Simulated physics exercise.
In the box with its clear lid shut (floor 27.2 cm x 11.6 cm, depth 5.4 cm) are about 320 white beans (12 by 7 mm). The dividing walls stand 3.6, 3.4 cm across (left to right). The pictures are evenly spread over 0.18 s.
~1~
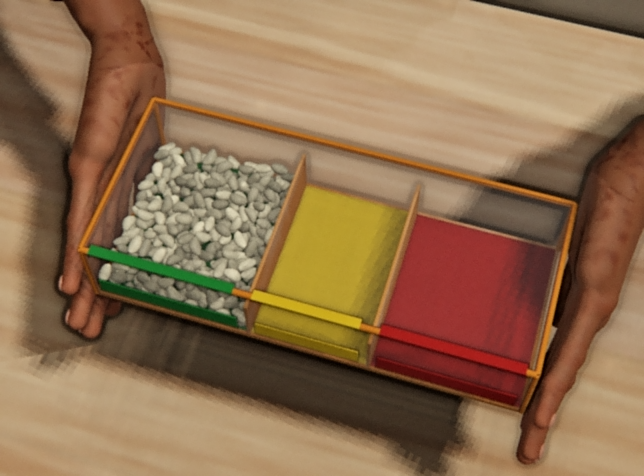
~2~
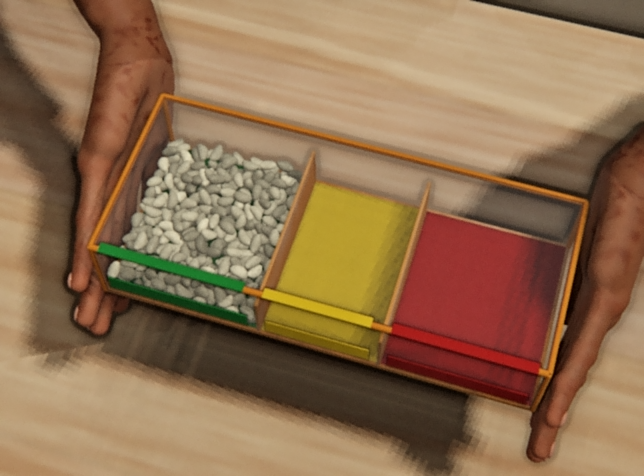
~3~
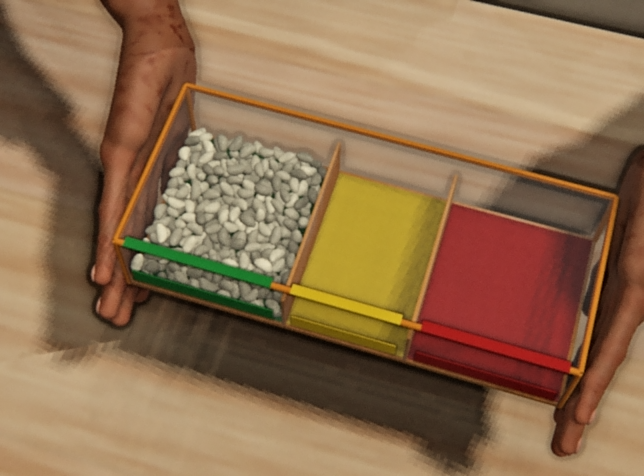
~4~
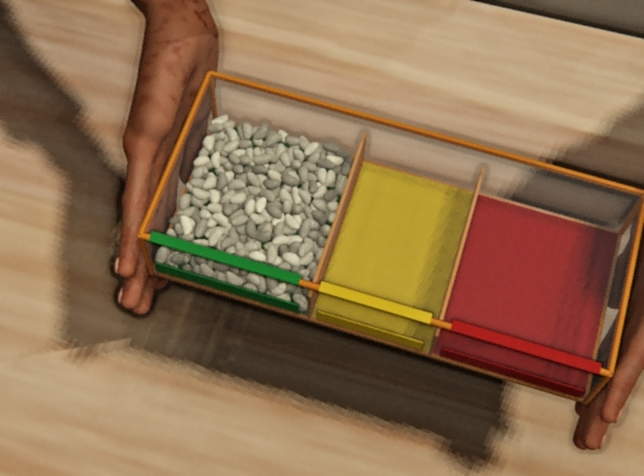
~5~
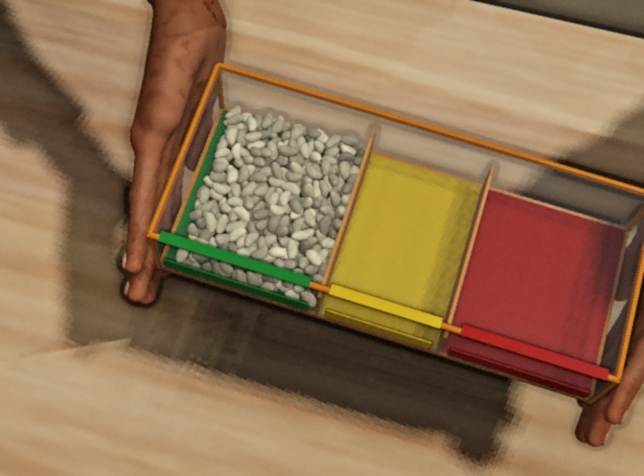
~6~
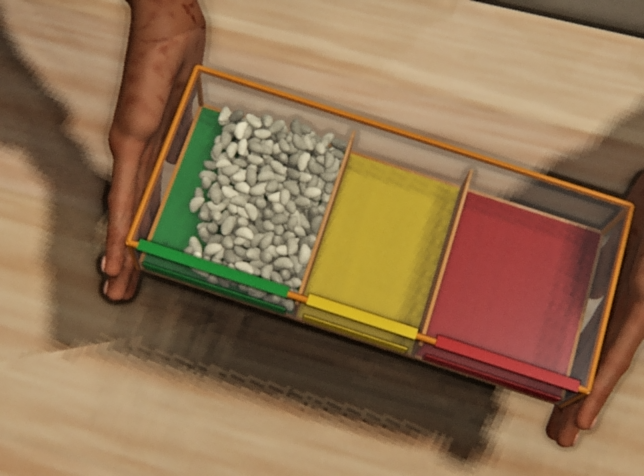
Two hands shifting a clear divided box rightward, then slightly back left, while tilting it as white beans slide rightward within the green section.
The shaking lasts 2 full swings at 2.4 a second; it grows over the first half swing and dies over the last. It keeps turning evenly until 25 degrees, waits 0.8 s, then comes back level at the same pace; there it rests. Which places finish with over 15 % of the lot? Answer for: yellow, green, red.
Yellow yes, green yes, red no.
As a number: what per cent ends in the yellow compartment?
Some 20 per cent.
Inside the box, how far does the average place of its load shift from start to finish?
About 4.5 cm.
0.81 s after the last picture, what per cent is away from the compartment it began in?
Some 20 per cent.
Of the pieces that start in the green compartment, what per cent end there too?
About 80 per cent.
Then, 0.44 s after the last picture, tilt 25 degrees; yellow 20 %, green 80 %; middle of all pieces near (290, 223).
Then, 0.81 s after the last picture, tilt 25 degrees; yellow 20 %, green 80 %, red 5 %; middle of all pieces near (237, 265).
Then, 1.14 s after the last picture, tilt 14 degrees; yellow 20 %, green 80 %, red 5 %; middle of all pieces near (238, 270).
Then, 1.47 s after the last picture, tilt 0 degrees; yellow 20 %, green 80 %, red 5 %; middle of all pieces near (239, 276).
In the end, yellow 20 %, green 75 %, red 5 %.
